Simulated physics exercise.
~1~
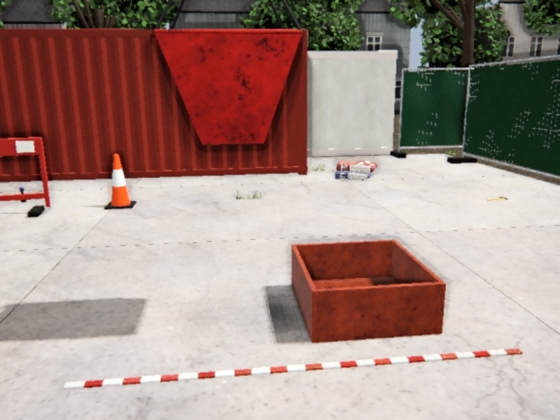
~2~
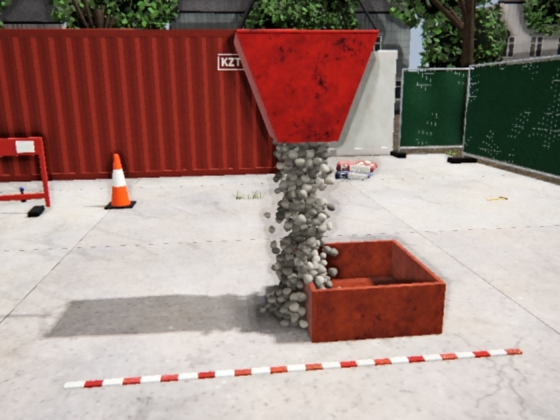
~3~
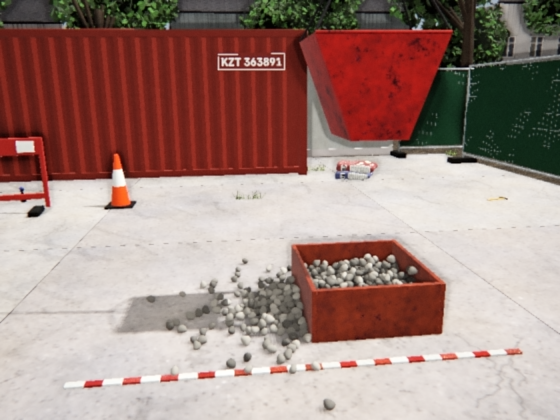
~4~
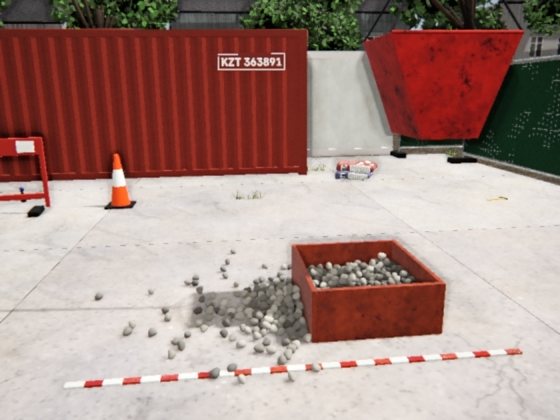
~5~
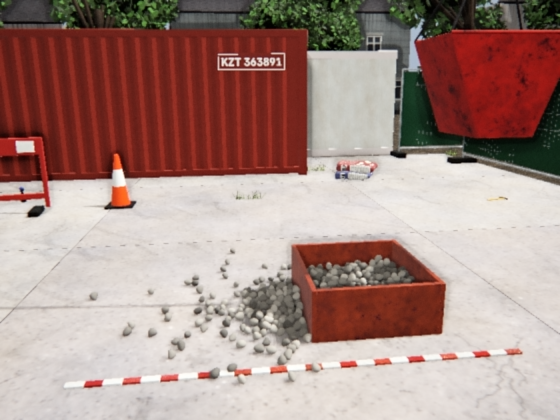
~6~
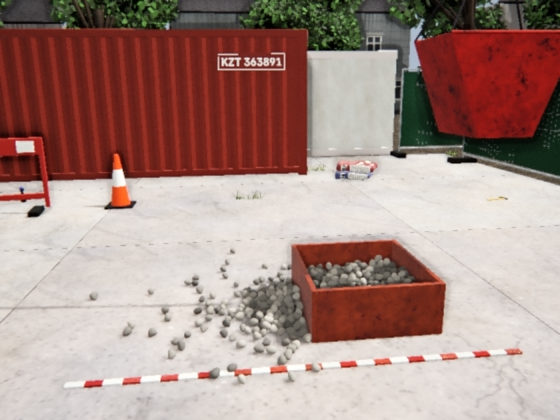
A red skip moves right, pouring round stones mostly into a bin, some spilling left.
